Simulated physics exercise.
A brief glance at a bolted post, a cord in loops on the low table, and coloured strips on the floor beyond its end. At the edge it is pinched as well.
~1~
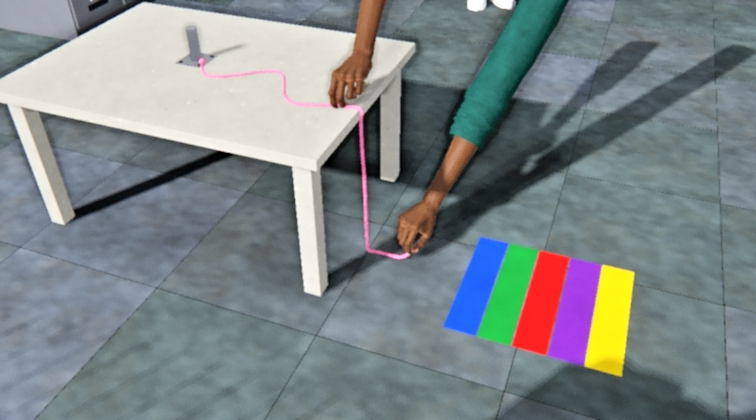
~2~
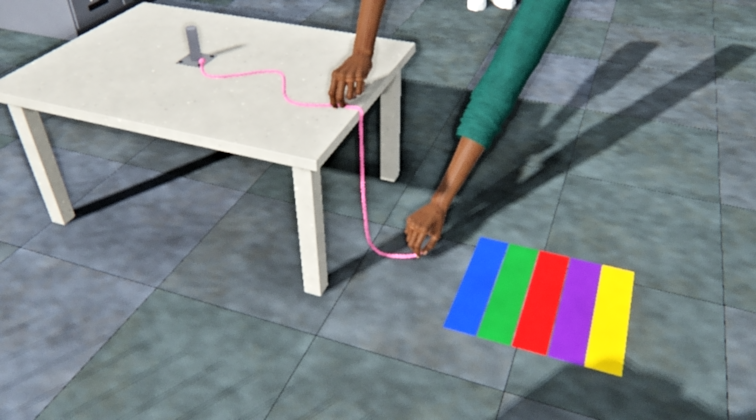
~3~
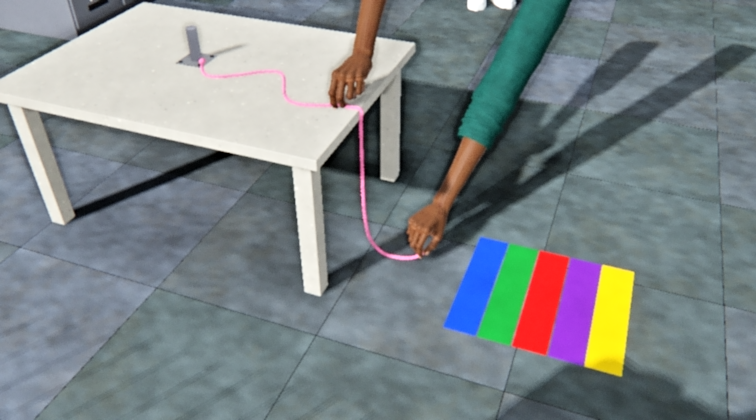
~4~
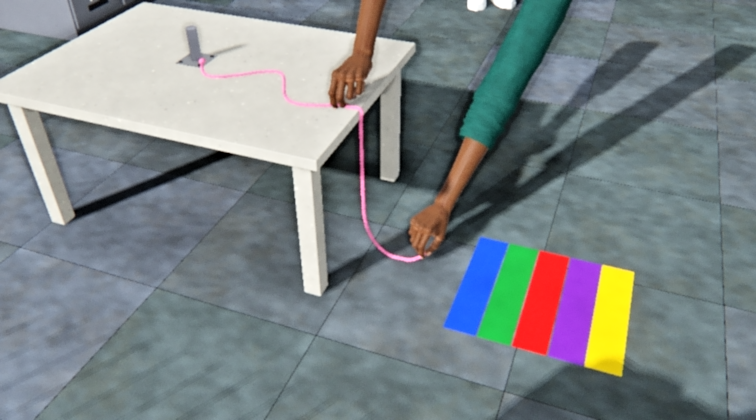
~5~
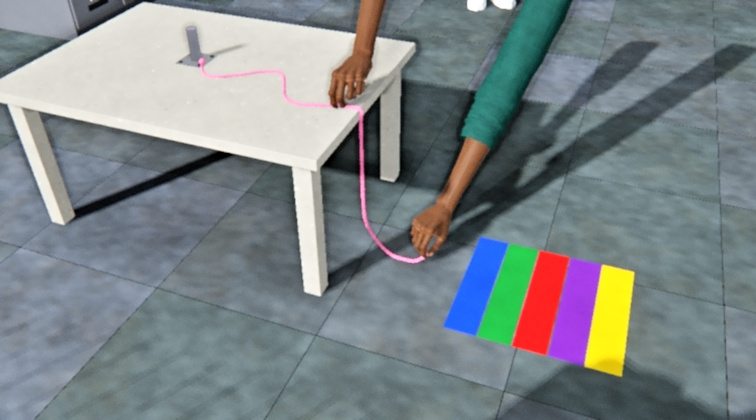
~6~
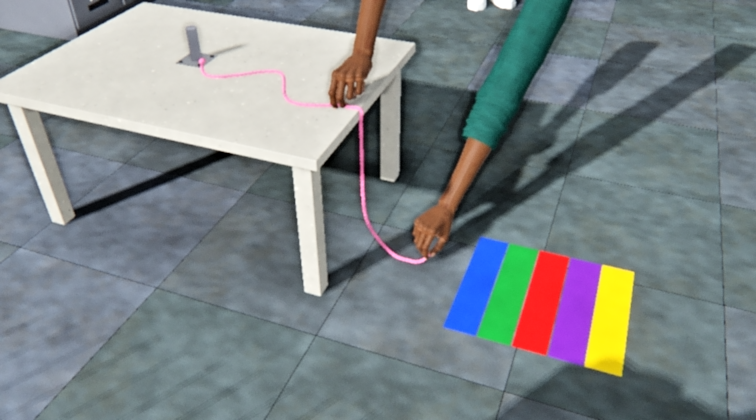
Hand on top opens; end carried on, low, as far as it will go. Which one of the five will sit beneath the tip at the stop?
The purple strip will.
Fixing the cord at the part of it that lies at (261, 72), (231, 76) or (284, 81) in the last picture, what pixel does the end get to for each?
Per try (px, approx.): (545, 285), (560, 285), (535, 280).
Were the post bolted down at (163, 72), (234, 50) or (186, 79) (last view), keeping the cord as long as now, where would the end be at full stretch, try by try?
Try by try, about (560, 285), (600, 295) and (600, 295).
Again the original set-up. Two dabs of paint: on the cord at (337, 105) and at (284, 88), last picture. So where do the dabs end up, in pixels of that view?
First one: (387, 127); second one: (323, 92).
Early on, end near (517, 277); over green.
Midway, end near (556, 286); over red.
At the end of the slack, end near (579, 292); over purple. The purple one.
